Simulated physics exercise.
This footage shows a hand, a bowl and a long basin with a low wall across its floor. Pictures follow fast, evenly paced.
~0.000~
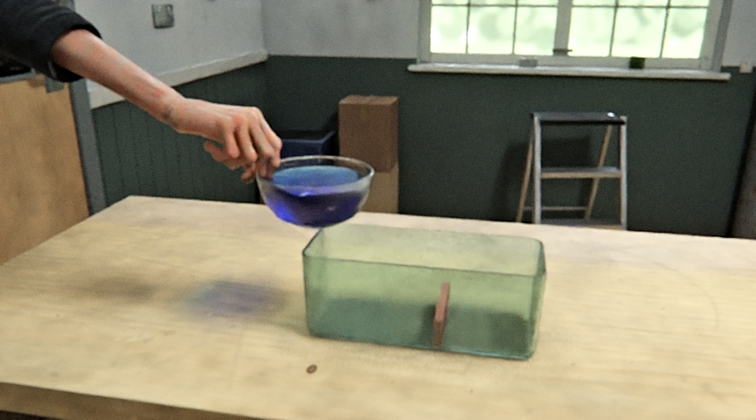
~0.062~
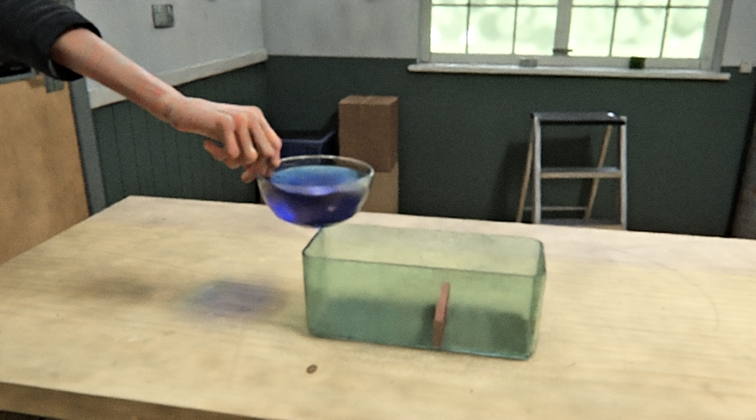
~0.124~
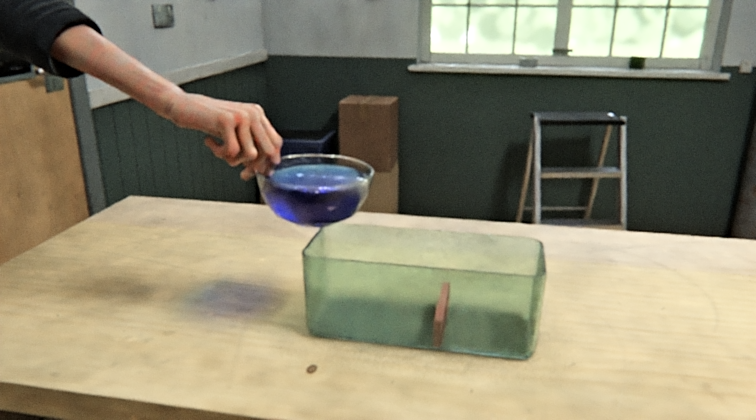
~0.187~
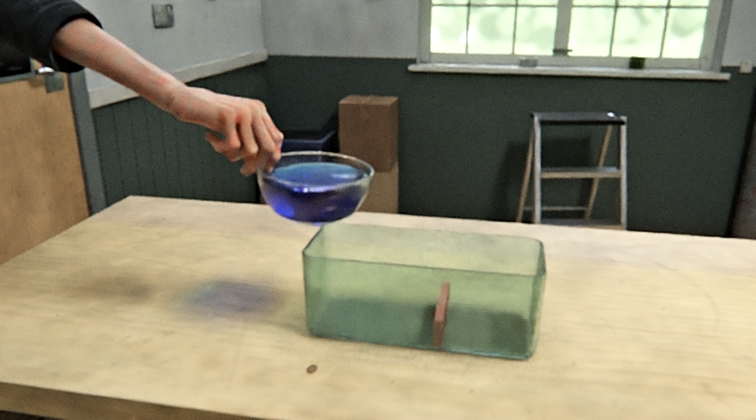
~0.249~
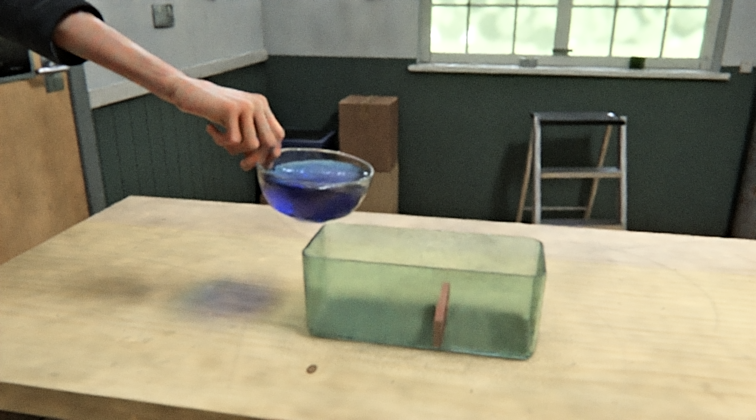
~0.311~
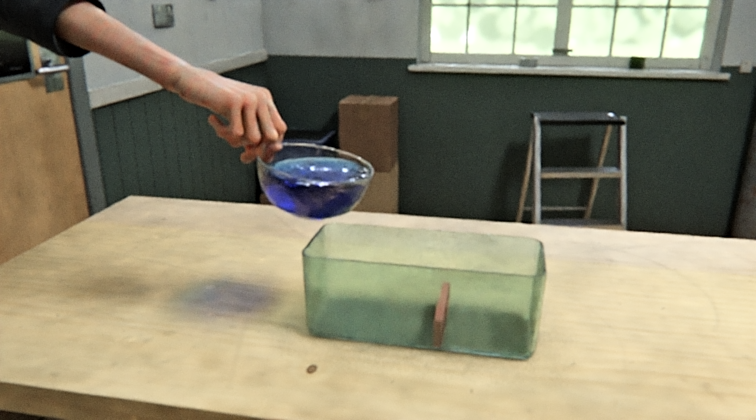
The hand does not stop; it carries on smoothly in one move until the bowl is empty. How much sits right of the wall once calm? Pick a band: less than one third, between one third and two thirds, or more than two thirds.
It is between one third and two thirds.
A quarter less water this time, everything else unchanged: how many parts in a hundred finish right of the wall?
Some 40 parts in a hundred, give or take.
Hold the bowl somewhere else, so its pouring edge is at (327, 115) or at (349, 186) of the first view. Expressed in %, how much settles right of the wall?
Close to 10 % for the first start and close to 10 % for the second.
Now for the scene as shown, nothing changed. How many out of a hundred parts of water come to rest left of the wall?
It works out to around 50 percent.
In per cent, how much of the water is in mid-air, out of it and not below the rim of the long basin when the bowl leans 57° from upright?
It works out to about 30 percent.
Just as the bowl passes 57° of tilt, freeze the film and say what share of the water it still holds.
About 50 %.
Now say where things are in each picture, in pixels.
It leans 0°; its right rim is at (371, 176); the water meets the walls at (266, 176) and (369, 183); the long basin's rim runs from (313, 239) to (544, 258); the wall's top is at (442, 301), in the first frame.
It leans 0°; its right rim is at (371, 176); the water meets the walls at (266, 176) and (370, 182), in the second frame.
It leans 2°; its right rim is at (371, 176); the water meets the walls at (266, 175) and (370, 181), in the third frame.
It leans 4°; its right rim is at (371, 176); the water meets the walls at (266, 173) and (370, 179), in the fourth frame.
It leans 6°; its right rim is at (371, 176); the water meets the walls at (266, 170) and (370, 178), in the fifth frame.
It leans 10°; its right rim is at (371, 176); the water meets the walls at (266, 167) and (370, 174), in the sixth frame.
A moment on, the bowl is tipped part way and 51 per cent is still to pour, 18 is left of the wall and 0 right of it.
Next, the bowl is tipped on its side and 4 per cent is still to pour, 39 is left of the wall and 47 right of it.
Then the bowl is tipped right over and 0 per cent is still to pour, 50 is left of the wall and 50 right of it.
Later the bowl is tipped right over and 0 per cent is still to pour, 50 is left of the wall and 50 right of it.
In the end 50 per cent lies left of the wall, 50 right of it and 1 outside.
